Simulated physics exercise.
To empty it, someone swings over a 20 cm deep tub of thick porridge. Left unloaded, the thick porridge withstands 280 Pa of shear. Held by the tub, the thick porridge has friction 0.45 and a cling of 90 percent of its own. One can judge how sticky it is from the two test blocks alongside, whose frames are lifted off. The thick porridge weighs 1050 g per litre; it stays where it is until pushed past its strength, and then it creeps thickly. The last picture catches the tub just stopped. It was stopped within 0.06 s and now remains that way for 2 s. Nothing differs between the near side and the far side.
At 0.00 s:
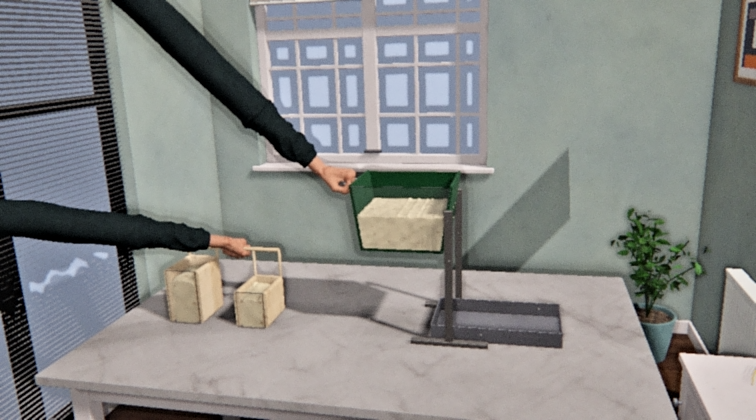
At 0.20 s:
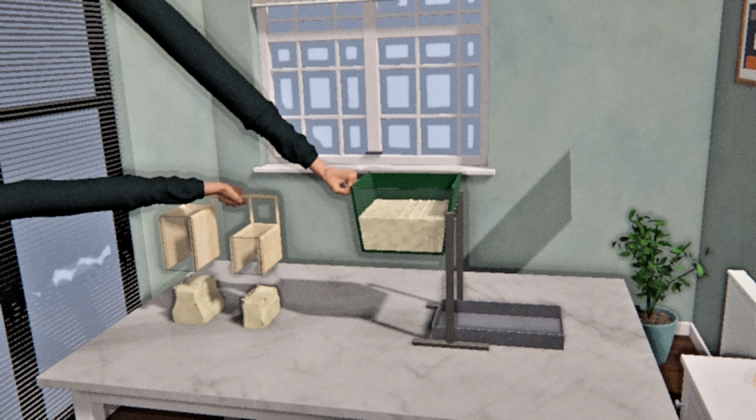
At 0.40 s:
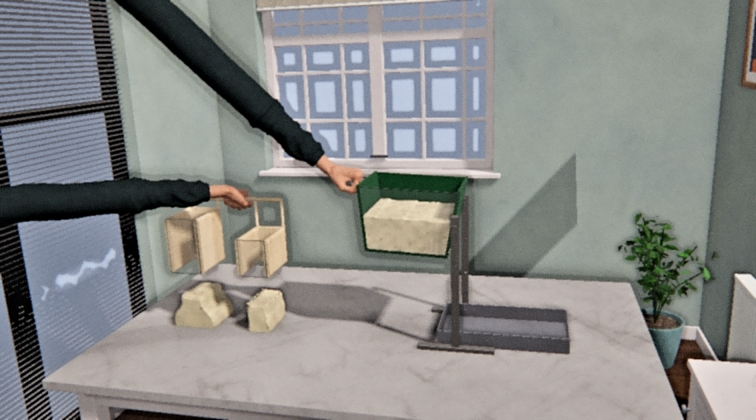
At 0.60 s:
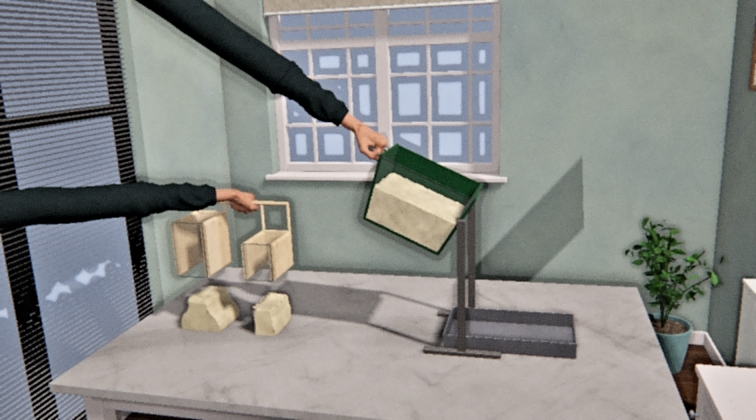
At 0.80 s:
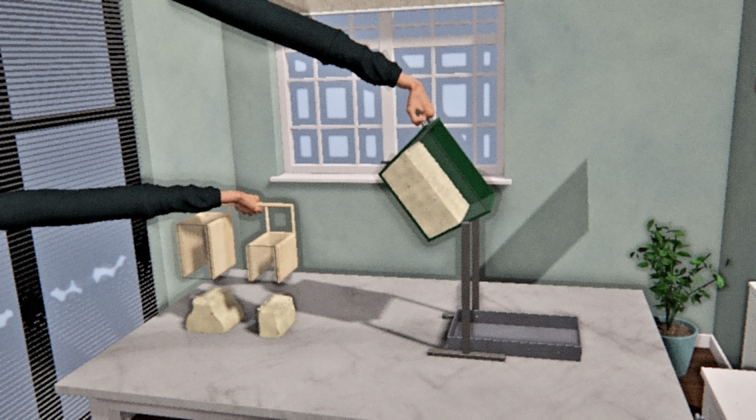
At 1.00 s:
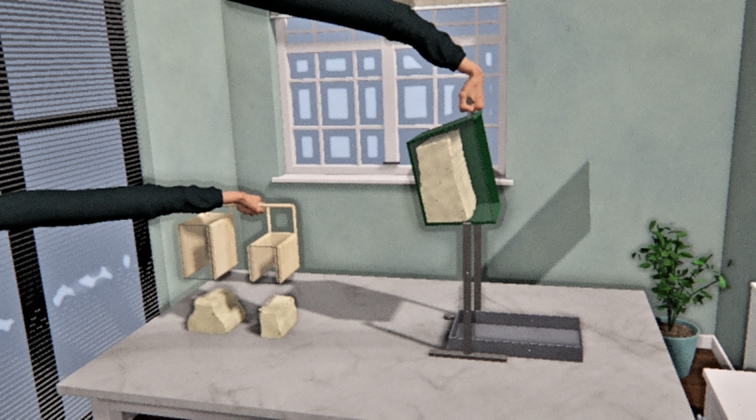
Two pale box moulds on a marble table are lifted by a dark-sleeved hand, and the blocks left beneath slump a little, the left one more. Another hand then swings a green tub up and over to the right until it is steeply tilted, its thick pale porridge still inside.
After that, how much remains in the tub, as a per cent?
67 %.
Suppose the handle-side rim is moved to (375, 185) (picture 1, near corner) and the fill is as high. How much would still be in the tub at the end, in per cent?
That would leave about 100 % in the tub.
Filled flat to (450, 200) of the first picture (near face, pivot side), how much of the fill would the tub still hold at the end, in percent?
It would come to roughly 45 percent.
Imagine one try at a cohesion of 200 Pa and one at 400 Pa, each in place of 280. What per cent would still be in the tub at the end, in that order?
60 %, then 95 %.
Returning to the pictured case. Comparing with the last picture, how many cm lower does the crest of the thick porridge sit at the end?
The top ends up some 15 cm below its level in the last picture.
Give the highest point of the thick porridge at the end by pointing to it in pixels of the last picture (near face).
Peak location: Approx. (440, 191).
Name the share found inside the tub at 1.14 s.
100 %, roughly.
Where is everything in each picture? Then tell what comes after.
Handle-side rim at (352, 186), tilt 0 degrees; highest point of the thick porridge at (407, 217); test blocks 16 cm, 10 cm high (left to right), in the first picture.
Handle-side rim at (353, 187), tilt 0 degrees; highest point of the thick porridge at (409, 218); test blocks 13 cm, 10.0 cm high (left to right), in the second picture.
Handle-side rim at (359, 186), tilt 3 degrees; highest point of the thick porridge at (366, 216); test blocks 11 cm, 9.9 cm high (left to right), in the third picture.
Handle-side rim at (382, 156), tilt 25 degrees; highest point of the thick porridge at (378, 188); test blocks 11 cm, 9.8 cm high (left to right), in the fourth picture.
Handle-side rim at (427, 128), tilt 54 degrees; highest point of the thick porridge at (407, 153); test blocks 11 cm, 9.8 cm high (left to right), in the fifth picture.
Handle-side rim at (474, 121), tilt 78 degrees; highest point of the thick porridge at (446, 140); test blocks 11 cm, 9.8 cm high (left to right), in the sixth picture.
By 1.14 s, the tub is at 78 degrees and holds 100 %.
By 1.31 s, the tub is at 78 degrees and holds 83 %.
By 1.48 s, the tub is at 78 degrees and holds 68 %.
By 1.65 s, the tub is at 78 degrees and holds 67 %.
By 3.00 s, at the end, the tub is at 78 degrees and holds 67 %.
